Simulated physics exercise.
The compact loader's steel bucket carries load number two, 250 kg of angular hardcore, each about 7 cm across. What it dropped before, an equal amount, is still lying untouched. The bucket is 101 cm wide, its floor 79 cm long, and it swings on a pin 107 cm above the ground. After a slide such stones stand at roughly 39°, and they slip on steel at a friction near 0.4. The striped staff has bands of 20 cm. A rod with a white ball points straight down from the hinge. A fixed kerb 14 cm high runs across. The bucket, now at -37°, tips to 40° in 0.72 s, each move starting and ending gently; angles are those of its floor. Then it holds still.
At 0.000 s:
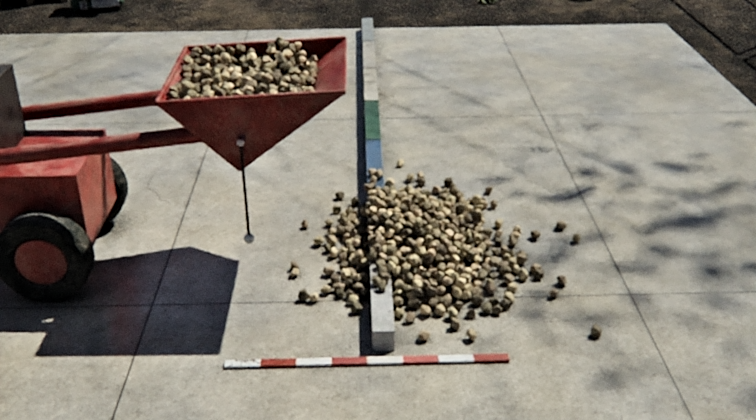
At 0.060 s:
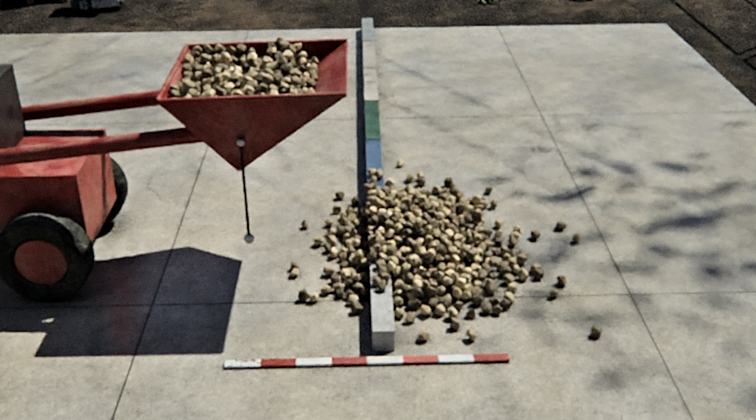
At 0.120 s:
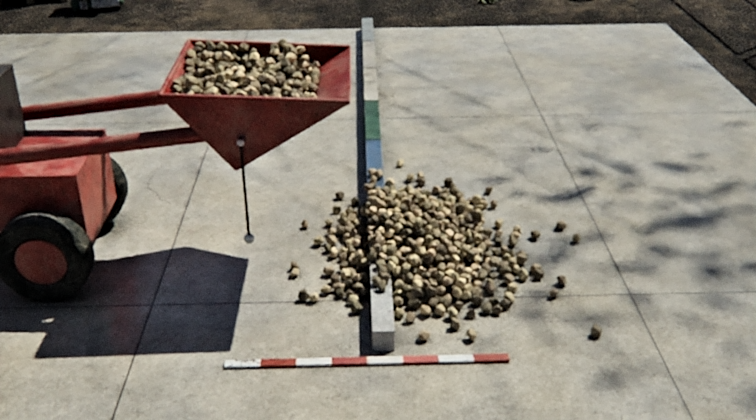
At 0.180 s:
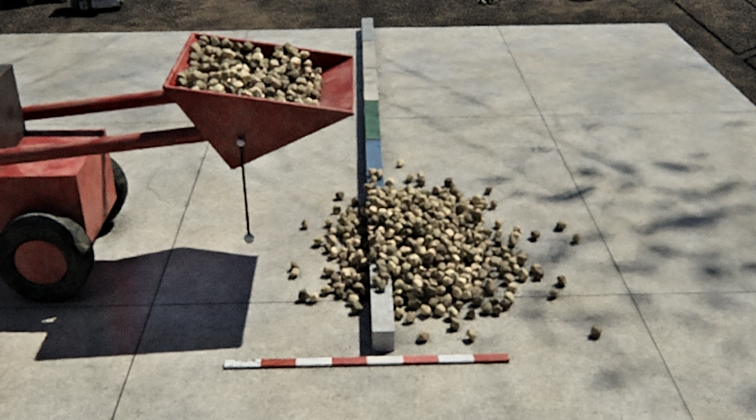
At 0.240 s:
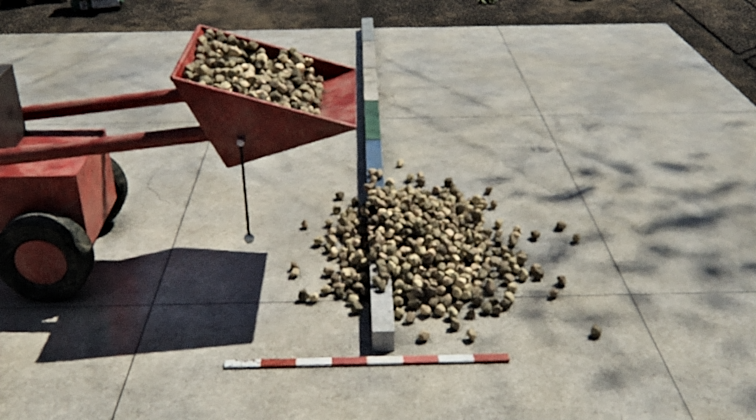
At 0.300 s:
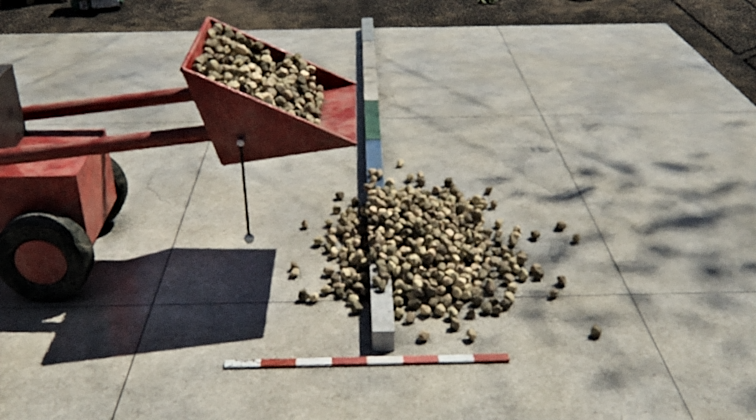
A red loader's bucket, heaped with pale and brown stones, tilts gradually clockwise at the left, its back edge rising and its lip dipping while the stones shift inside. Seen from above by a still camera, sunlit concrete slabs carry tree shadows at the right. A similar pile lies motionless across a long narrow kerb, behind a red-and-white striped staff, as the bucket's shadow changes shape.
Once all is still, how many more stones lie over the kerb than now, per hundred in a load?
Close to 21 parts in a hundred.
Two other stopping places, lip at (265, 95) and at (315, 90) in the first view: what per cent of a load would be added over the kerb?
About 0 and 5 per cent.
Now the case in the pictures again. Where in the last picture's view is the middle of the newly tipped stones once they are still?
Their middle is at about (353, 234).
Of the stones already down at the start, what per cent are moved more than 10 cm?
About 0 per cent.
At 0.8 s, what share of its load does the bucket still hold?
It holds some 85 per cent.
After 0.5 s the floor is at 28°; in per cent of one load, 100 in the bucket, 19 on this side of the kerb, 81 over the kerb; the foremost stones are at (557, 266).
After 0.8 s the floor is at 40°; in per cent of one load, 84 in the bucket, 35 on this side of the kerb, 81 over the kerb; the foremost stones are at (557, 266).
After 1.2 s the floor is at 40°; in per cent of one load, 24 in the bucket, 86 on this side of the kerb, 90 over the kerb; the foremost stones are at (557, 266).
After 3.6 s the floor is at 40°; in per cent of one load, 0 in the bucket, 98 on this side of the kerb, 102 over the kerb; the foremost stones are at (560, 272). Net gain over the kerb, 21.
